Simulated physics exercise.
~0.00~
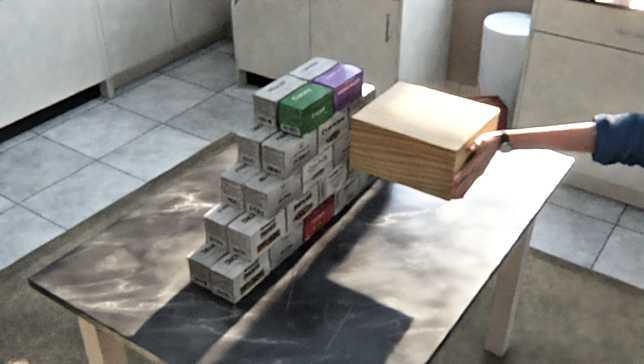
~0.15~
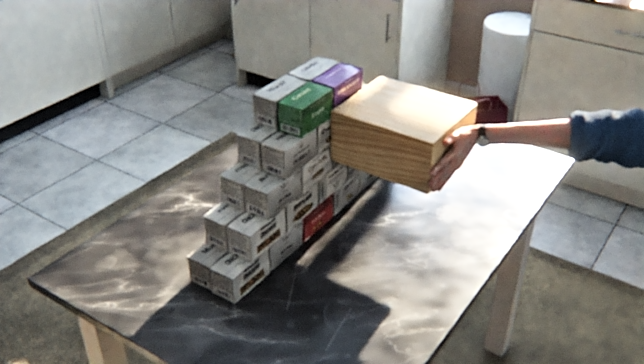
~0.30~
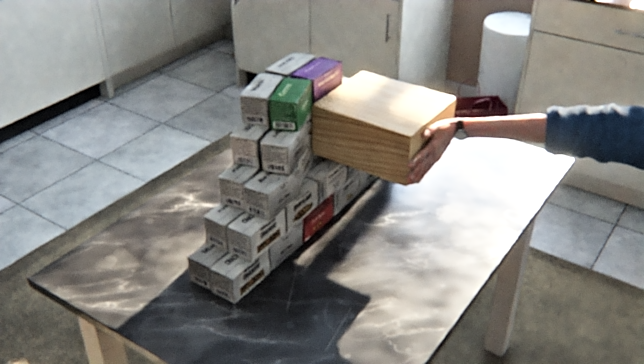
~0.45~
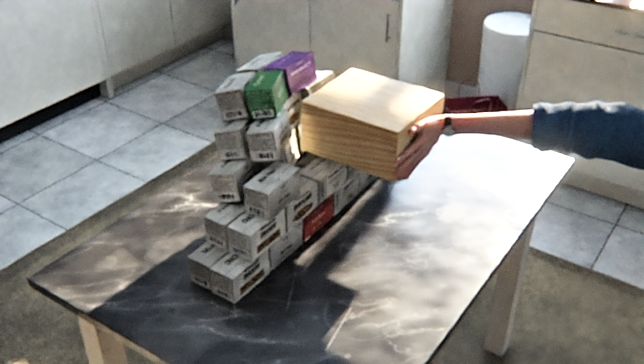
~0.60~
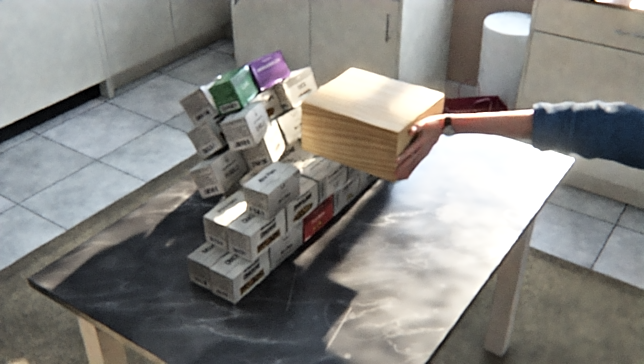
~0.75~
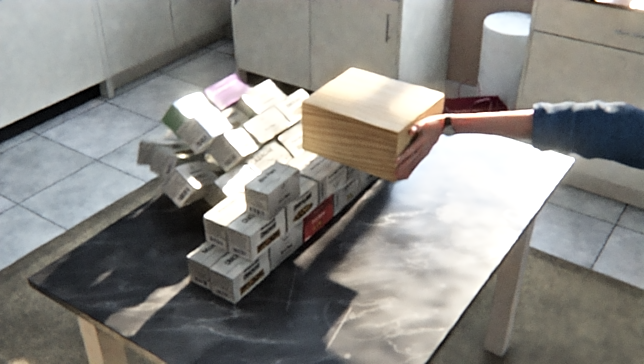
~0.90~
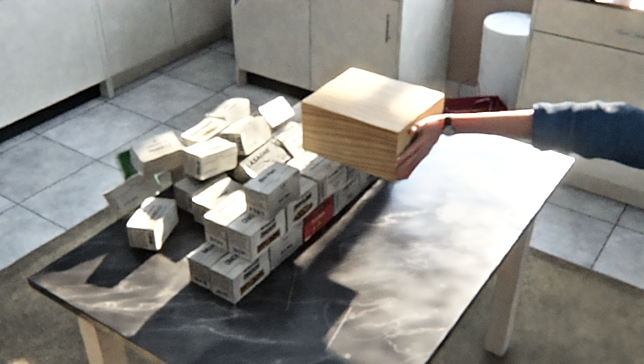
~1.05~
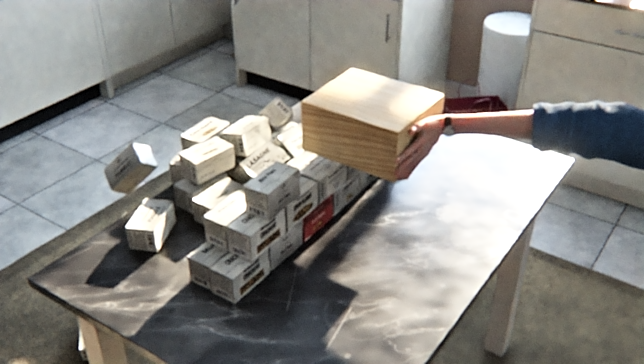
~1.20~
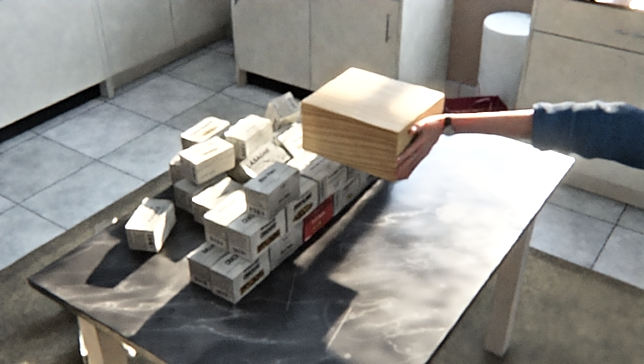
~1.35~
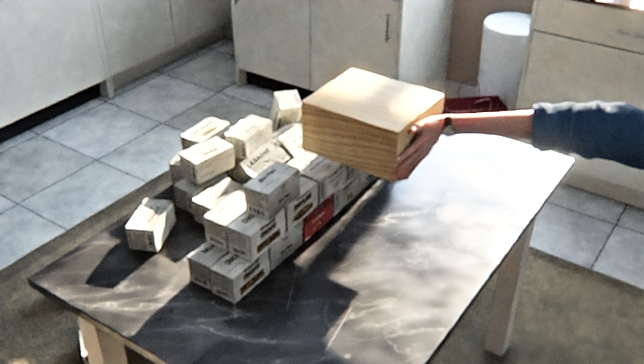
A stepped wall of small boxes on a table was pushed leftward by a wooden block in someone's hand, and its upper part, including the green and purple boxes, toppled into a jumbled heap, while the lower front boxes and the red one stayed put.
